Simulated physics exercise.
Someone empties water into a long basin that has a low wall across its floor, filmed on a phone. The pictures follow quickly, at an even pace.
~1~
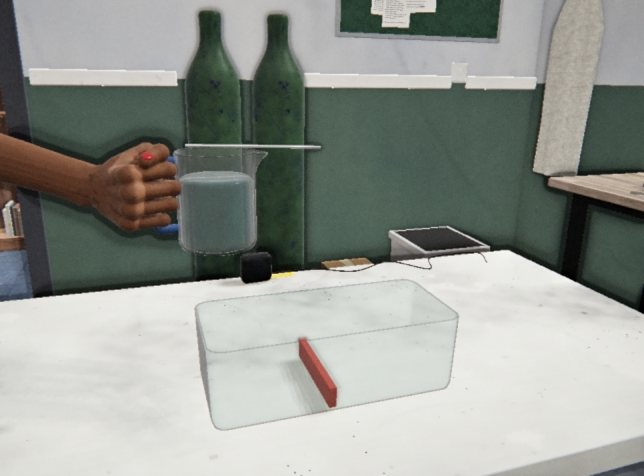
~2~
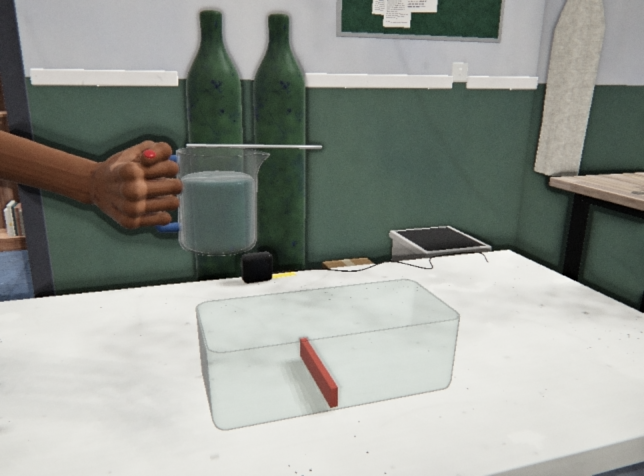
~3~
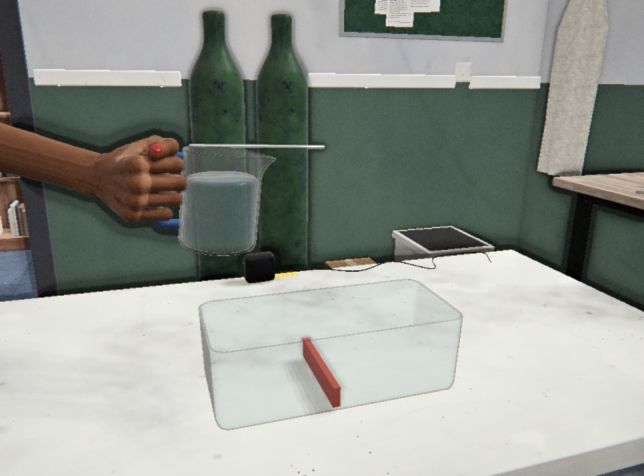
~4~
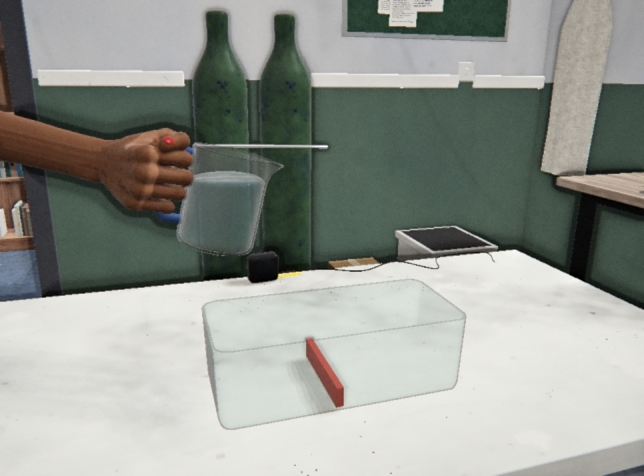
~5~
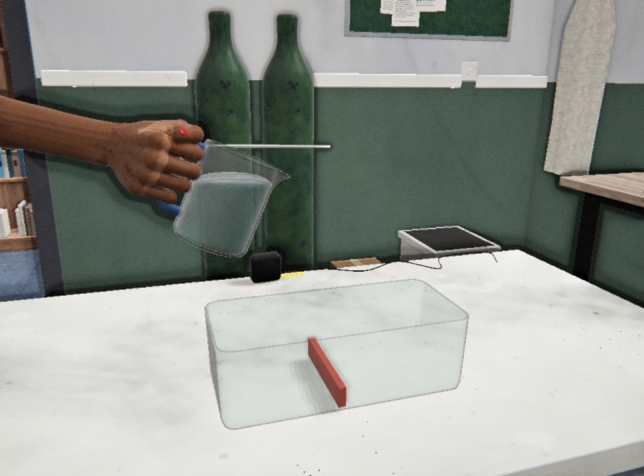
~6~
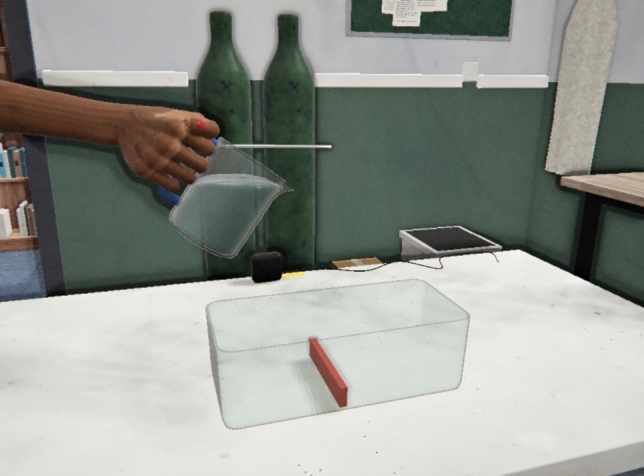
Above a clear basin on a white table, a hand gradually tilts a jug rightward.
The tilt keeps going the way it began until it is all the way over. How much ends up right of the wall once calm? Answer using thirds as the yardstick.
Between a third and two thirds of it.
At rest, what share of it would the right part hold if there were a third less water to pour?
It would be somewhere near 15 %.
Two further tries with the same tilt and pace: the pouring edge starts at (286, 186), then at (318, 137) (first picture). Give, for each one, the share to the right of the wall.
60 % and 80 %.
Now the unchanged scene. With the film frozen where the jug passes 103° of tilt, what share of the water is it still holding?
60 per cent or so.
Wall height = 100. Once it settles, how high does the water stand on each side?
Once it settles, the left reaches around 40 and the right around 30.
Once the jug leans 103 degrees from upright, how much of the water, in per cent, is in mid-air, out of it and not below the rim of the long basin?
I'd say some 30 per cent of it.
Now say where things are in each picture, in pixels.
Tilt 0°; pouring edge (267, 152); surface from (178, 179) to (251, 176); the long basin's rim runs from (200, 328) to (434, 298); the wall's top is at (316, 362), in the first frame.
Tilt 2°; pouring edge (269, 153); surface from (180, 179) to (252, 176), in the second frame.
Tilt 6°; pouring edge (275, 157); surface from (184, 178) to (257, 177), in the third frame.
Tilt 14°; pouring edge (283, 165); surface from (188, 181) to (263, 178), in the fourth frame.
Tilt 24°; pouring edge (290, 175); surface from (188, 191) to (271, 179), in the fifth frame.
Tilt 36°; pouring edge (294, 189); surface from (180, 199) to (281, 183), in the sixth frame.
A moment on, the jug is tipped right over and 60 per cent is still to pour, 2 is left of the wall and 6 right of it.
Next, the jug is tipped right over and 10 per cent is still to pour, 38 is left of the wall and 34 right of it.
Then the jug is tipped right over and 0 per cent is still to pour, 57 is left of the wall and 40 right of it.
Later the jug is tipped right over and 0 per cent is still to pour, 57 is left of the wall and 41 right of it.
In the end 57 per cent lies left of the wall, 41 right of it and 2 outside.
